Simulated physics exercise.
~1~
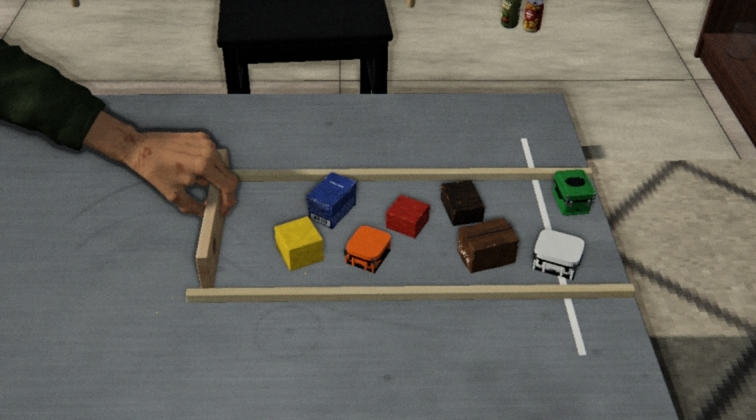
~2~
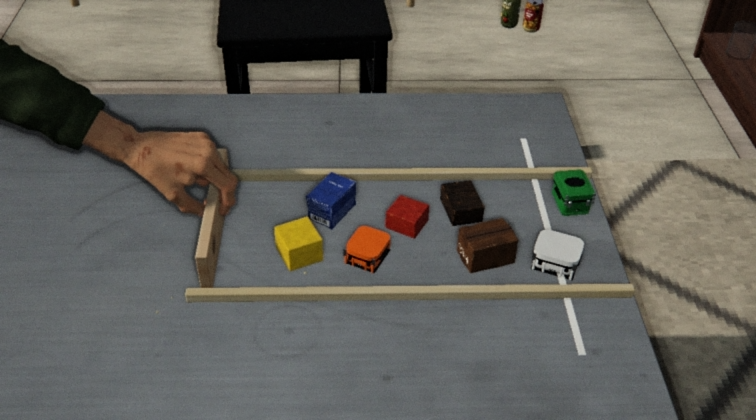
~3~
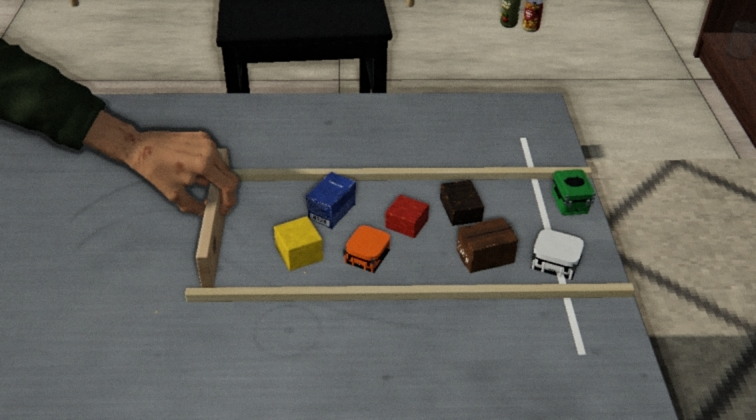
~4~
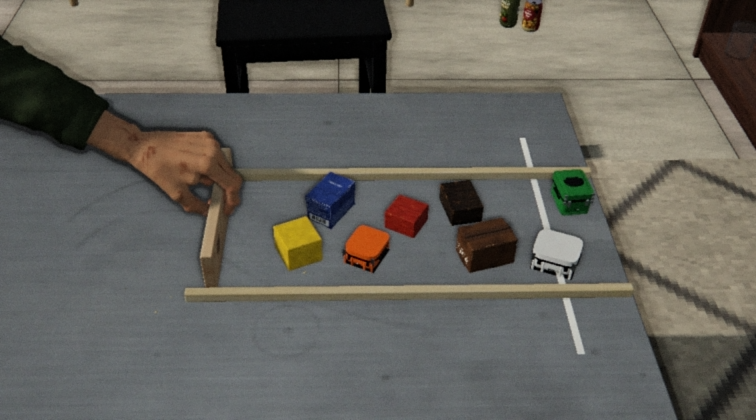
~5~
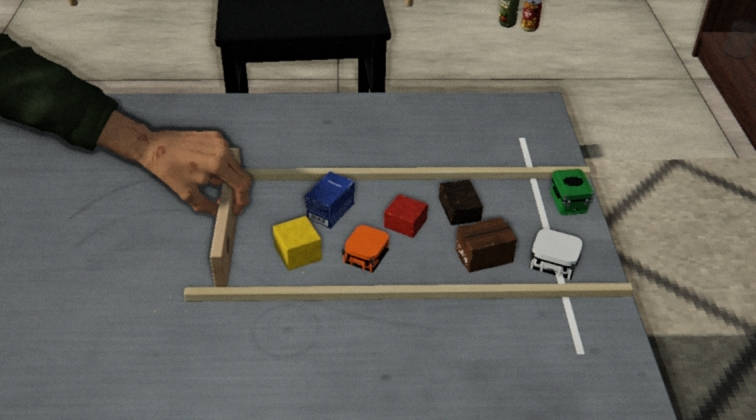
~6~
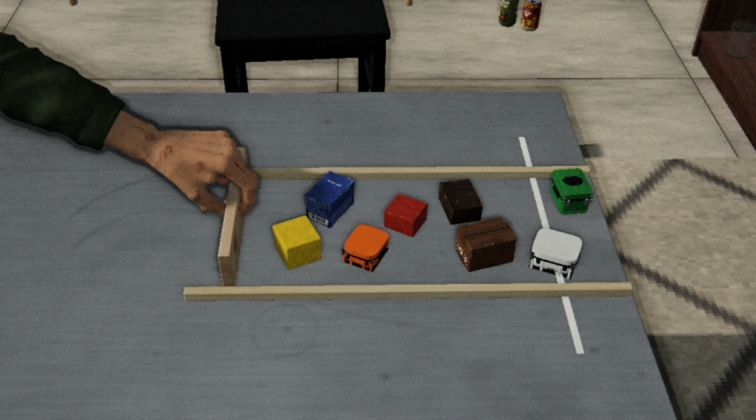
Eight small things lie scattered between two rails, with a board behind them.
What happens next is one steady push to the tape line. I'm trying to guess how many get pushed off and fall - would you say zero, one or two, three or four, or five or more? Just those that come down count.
I would say three or four.
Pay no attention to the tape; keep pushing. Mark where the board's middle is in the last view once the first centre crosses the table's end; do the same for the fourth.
Pixels in order: Roughly (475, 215), roughly (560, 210).
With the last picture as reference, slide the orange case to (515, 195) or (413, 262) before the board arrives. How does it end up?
Per position - not saved; saved.
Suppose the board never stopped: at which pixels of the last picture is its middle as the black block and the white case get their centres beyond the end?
Around (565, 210) first and around (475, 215) second.
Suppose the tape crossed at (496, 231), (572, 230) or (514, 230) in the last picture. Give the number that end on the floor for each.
Counts per try, in order: 1 / 5 / 1.
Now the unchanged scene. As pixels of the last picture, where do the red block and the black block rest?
The first one ends at (569, 220), the second at (586, 197).
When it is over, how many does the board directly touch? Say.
Total: 3.
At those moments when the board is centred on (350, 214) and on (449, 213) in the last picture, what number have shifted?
3 by the first point, 7 by the second.
A little later, none off yet; green case at rest near (570, 192); white case at rest near (555, 254); brown box at rest near (485, 244).
Next, none off yet; green case at rest near (570, 192); white case shifted about its own width near (590, 253); brown box shifted about its own width near (544, 245).
When it is over, the number that fall off is three or four; down, brown box, white case and green case.
